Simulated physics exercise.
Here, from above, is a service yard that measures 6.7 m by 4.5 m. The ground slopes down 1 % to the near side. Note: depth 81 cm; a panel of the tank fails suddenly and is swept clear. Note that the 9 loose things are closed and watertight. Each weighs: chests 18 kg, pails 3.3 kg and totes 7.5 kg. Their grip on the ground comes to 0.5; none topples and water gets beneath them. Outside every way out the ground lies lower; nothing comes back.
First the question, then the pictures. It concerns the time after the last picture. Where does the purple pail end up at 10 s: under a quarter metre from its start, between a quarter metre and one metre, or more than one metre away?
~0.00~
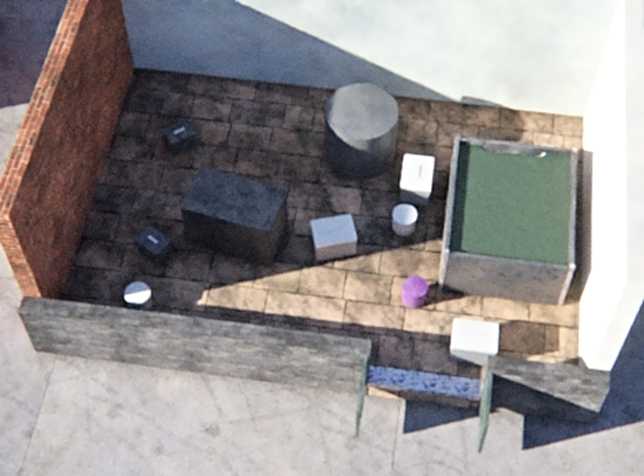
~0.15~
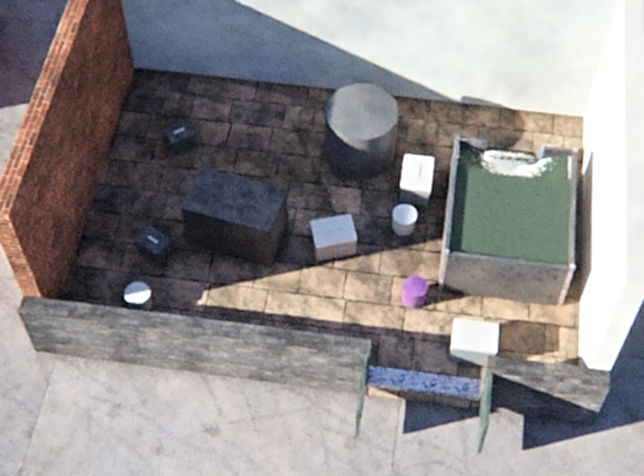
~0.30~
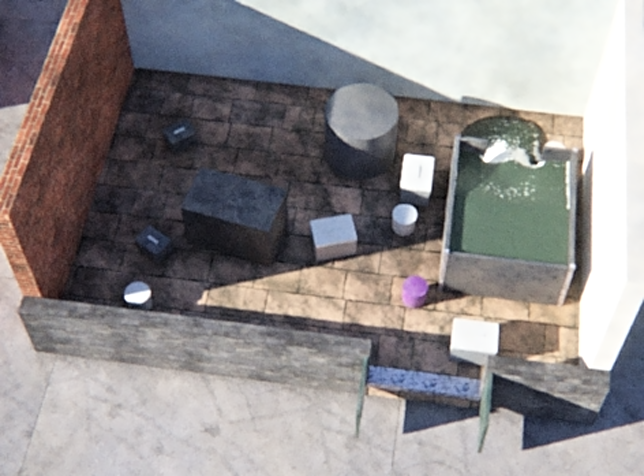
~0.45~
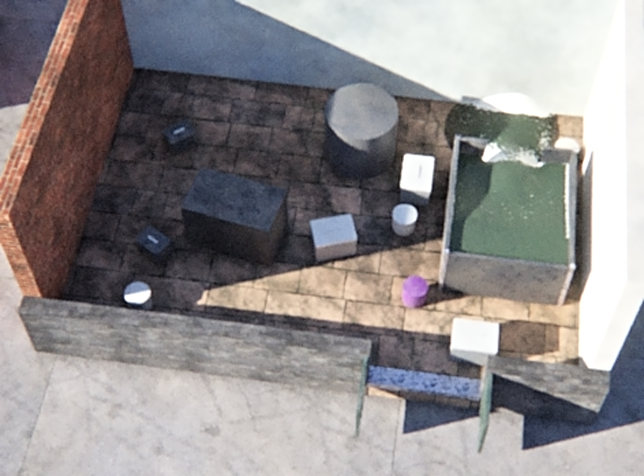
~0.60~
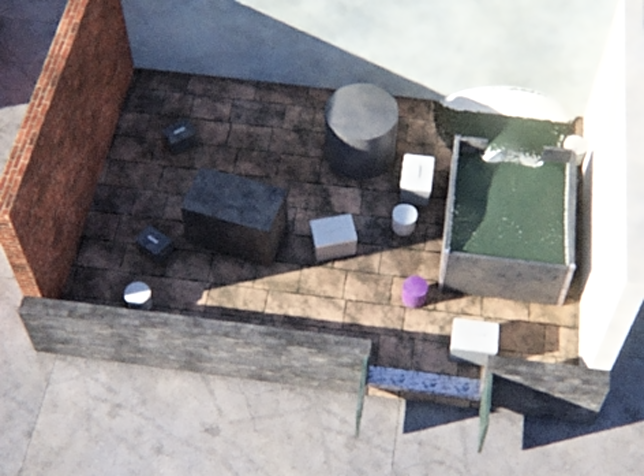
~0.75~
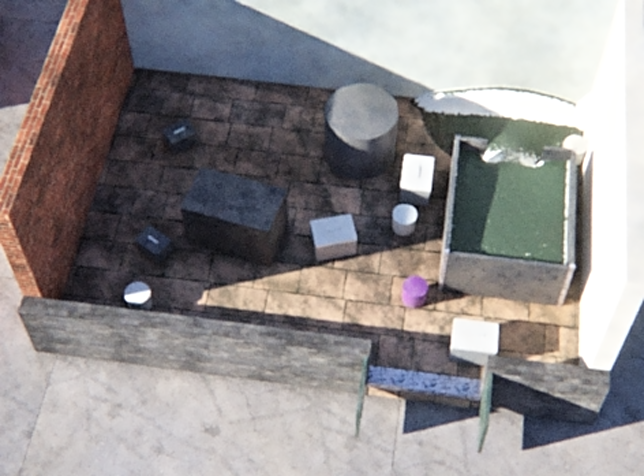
Between a quarter metre and one metre from its start.
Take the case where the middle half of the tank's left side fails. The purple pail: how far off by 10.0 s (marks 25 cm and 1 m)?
Result: The purple pail is pushed partway.
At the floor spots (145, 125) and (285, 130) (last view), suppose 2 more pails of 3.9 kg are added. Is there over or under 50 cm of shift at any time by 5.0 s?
Taking them in order, they end up greater and greater.
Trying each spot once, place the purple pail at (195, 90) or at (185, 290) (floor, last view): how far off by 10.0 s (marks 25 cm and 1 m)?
Outcomes in order: It is taken a long way; it is taken a long way.
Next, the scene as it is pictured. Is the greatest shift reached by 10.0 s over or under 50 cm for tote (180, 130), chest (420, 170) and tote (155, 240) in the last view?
The first topped the threshold, the second never reached the threshold, and the third topped the threshold.
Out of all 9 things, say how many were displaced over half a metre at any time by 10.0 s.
I make that 6.
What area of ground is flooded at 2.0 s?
Somewhere around 10.5 m2, roughly.
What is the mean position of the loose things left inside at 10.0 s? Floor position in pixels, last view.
At about (400, 247).
After 2.0 s the purple pail is near (415, 286), 0.0 m from its start, aground; 0 of 9 are out; 1 afloat.
After 4.5 s the purple pail is near (415, 286), 0.0 m from its start, aground; 0 of 9 are out; 2 afloat.
After 7.0 s the purple pail is near (338, 320), 1.1 m from its start, afloat; 0 of 9 are out; 5 afloat.
After 10.0 s the purple pail is near (410, 244), 0.6 m from its start, afloat; 0 of 9 are out; 7 afloat.
